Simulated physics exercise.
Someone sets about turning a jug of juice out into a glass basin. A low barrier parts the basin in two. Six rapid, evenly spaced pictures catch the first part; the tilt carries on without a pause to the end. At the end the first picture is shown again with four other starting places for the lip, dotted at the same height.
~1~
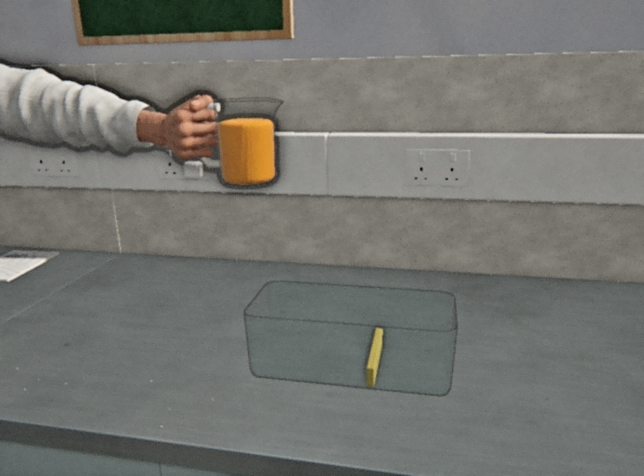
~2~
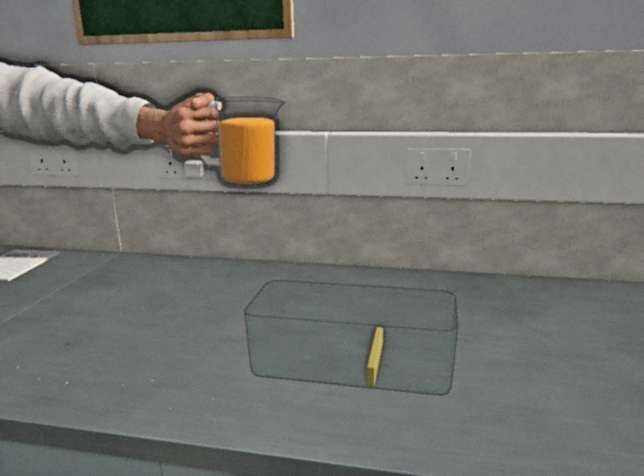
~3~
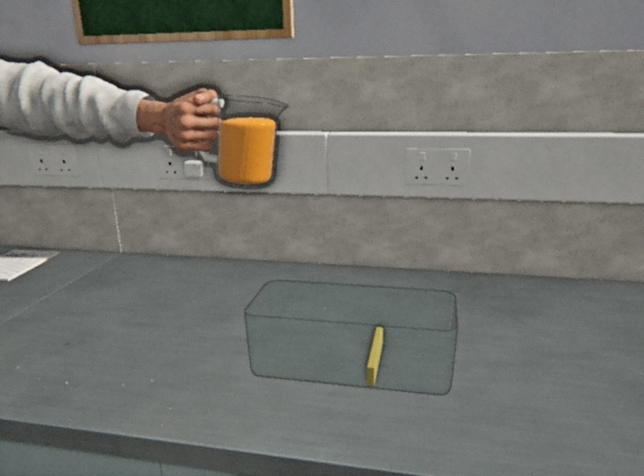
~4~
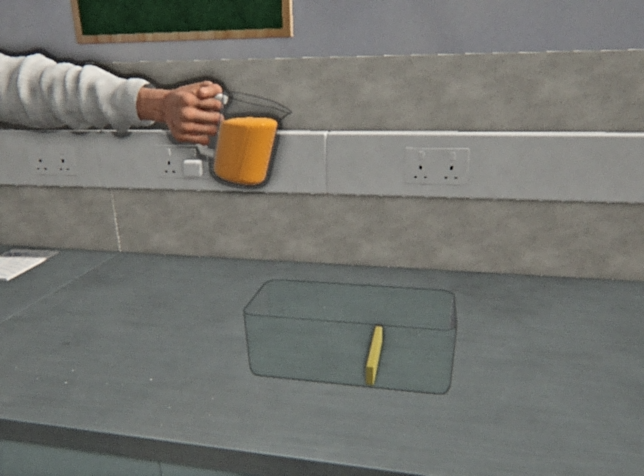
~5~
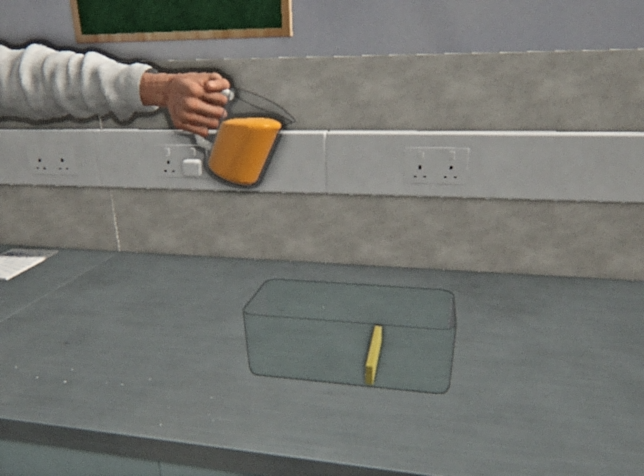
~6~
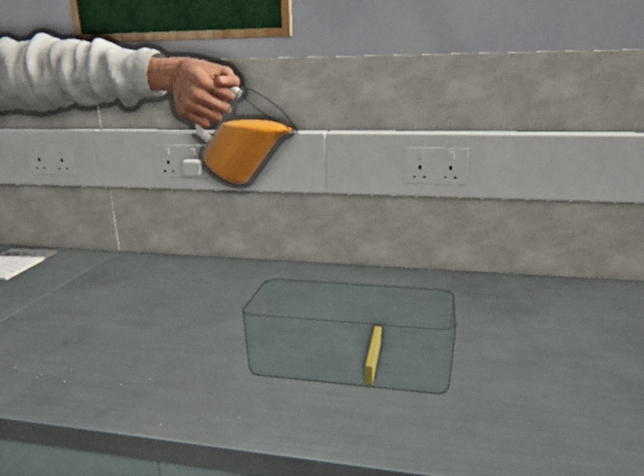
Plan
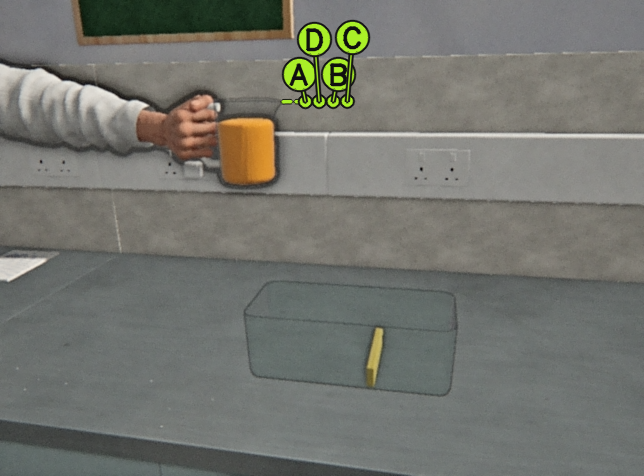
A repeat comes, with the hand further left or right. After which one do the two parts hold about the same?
Best: A.
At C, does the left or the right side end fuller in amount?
The right one.
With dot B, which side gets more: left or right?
The right side.
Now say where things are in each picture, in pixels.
Upright, lip at (283, 101); basin from (251, 373) to (451, 393); top of the wall at (375, 347); nothing has left yet, in the first frame.
Upright, lip at (284, 102); nothing has left yet, in the second frame.
Tipped about 7°, lip at (287, 106); nothing has left yet, in the third frame.
Tipped about 15°, lip at (291, 112); nothing has left yet, in the fourth frame.
Tipped about 25°, lip at (295, 121); nothing has left yet, in the fifth frame.
Tipped about 37°, lip at (297, 133); nothing has left yet, in the sixth frame.
On the marked copy, A at (305, 101); B at (333, 101); C at (347, 101); D at (319, 101).
If A is chosen, about 44 % ends left of the wall and 53 % right of it; 3 % is lost outside.
If B is chosen, about 13 % ends left of the wall and 82 % right of it; 5 % is lost outside.
If C is chosen, about 16 % ends left of the wall and 77 % right of it; 6 % is lost outside.
If D is chosen, about 19 % ends left of the wall and 76 % right of it; 6 % is lost outside.
